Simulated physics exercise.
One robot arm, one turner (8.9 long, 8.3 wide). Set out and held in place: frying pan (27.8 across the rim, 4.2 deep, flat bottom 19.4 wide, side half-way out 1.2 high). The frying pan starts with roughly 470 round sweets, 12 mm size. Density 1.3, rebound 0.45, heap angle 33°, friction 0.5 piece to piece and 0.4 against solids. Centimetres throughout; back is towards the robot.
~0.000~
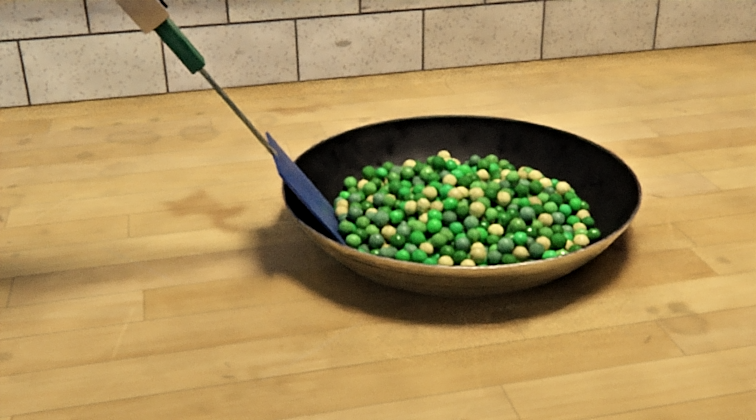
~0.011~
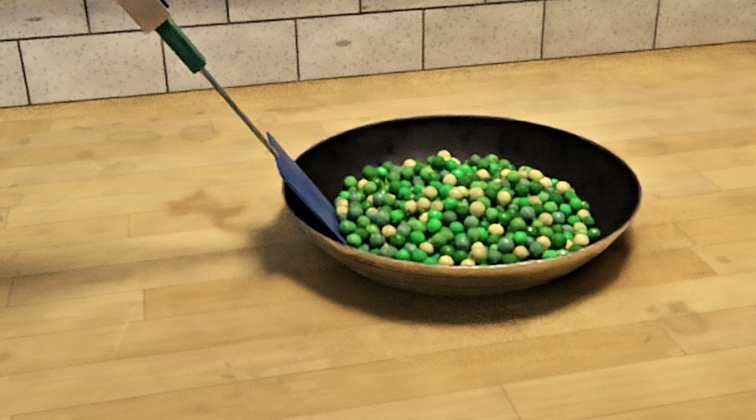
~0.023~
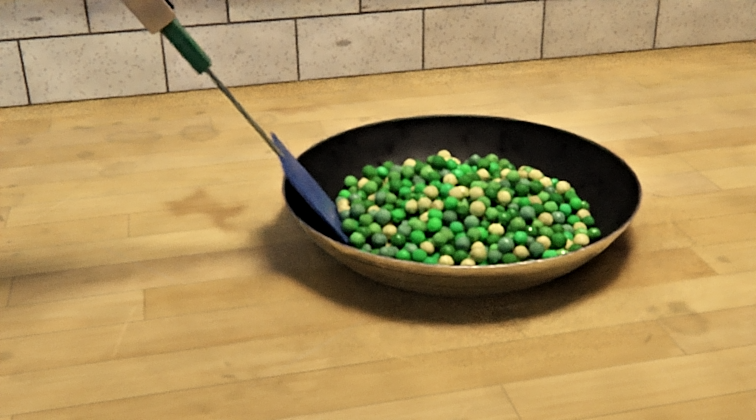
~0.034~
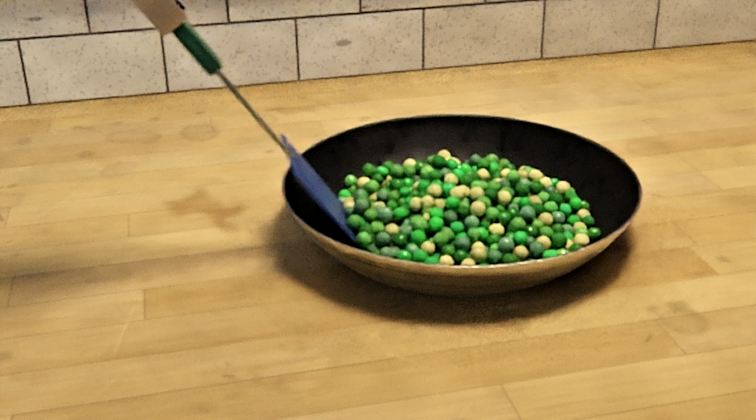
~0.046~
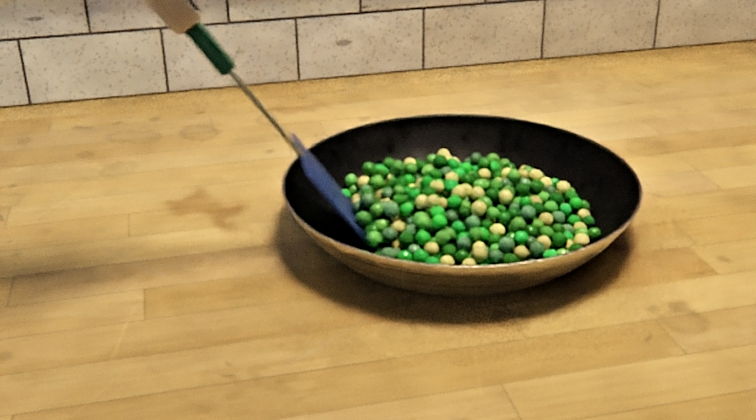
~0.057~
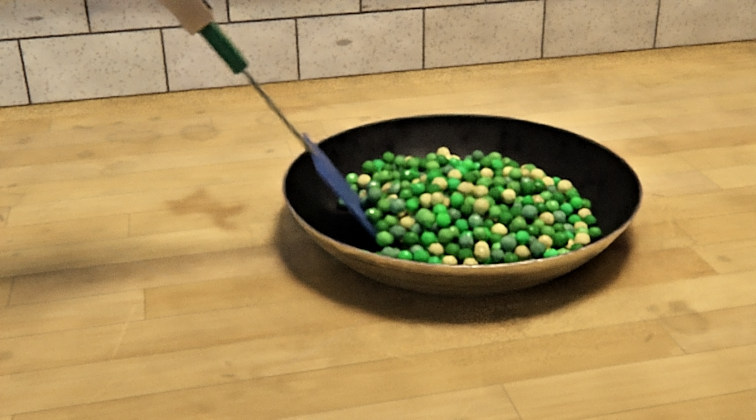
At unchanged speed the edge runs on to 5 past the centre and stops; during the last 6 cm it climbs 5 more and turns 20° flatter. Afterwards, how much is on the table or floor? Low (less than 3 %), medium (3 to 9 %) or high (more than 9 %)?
Share on the table or floor: Medium (3 to 9 %).
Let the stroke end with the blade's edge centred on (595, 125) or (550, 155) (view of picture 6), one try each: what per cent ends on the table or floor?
Some 25 and 10 per cent.
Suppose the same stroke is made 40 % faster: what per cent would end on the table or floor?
In that case some 10 per cent.
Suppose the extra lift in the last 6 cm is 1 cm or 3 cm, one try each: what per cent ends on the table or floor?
About 0 and 0 per cent.
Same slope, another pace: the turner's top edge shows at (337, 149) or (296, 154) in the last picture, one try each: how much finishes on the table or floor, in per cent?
Some 15 and 0 per cent.
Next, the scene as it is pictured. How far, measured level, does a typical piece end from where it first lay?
Some 3 cm.
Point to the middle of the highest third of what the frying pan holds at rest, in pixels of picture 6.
At about (554, 184).
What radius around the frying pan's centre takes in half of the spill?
Some 28 cm.
By 0.11 s, sloping 56°, highest piece 5 above the table; 473 in the frying pan.
By 0.16 s, sloping 48°, highest piece 6 above the table; 473 in the frying pan.
By 0.39 s, sloping 36°, highest piece 7 above the table; 450 in the frying pan, 18 on the table or floor, 5 on the blade or in flight.
By 1.44 s, sloping 36°, highest piece 5 above the table; 449 in the frying pan, 24 on the table or floor.
Final count, 449 in the frying pan, 24 on the table or floor. That is 5 % on the table or floor.
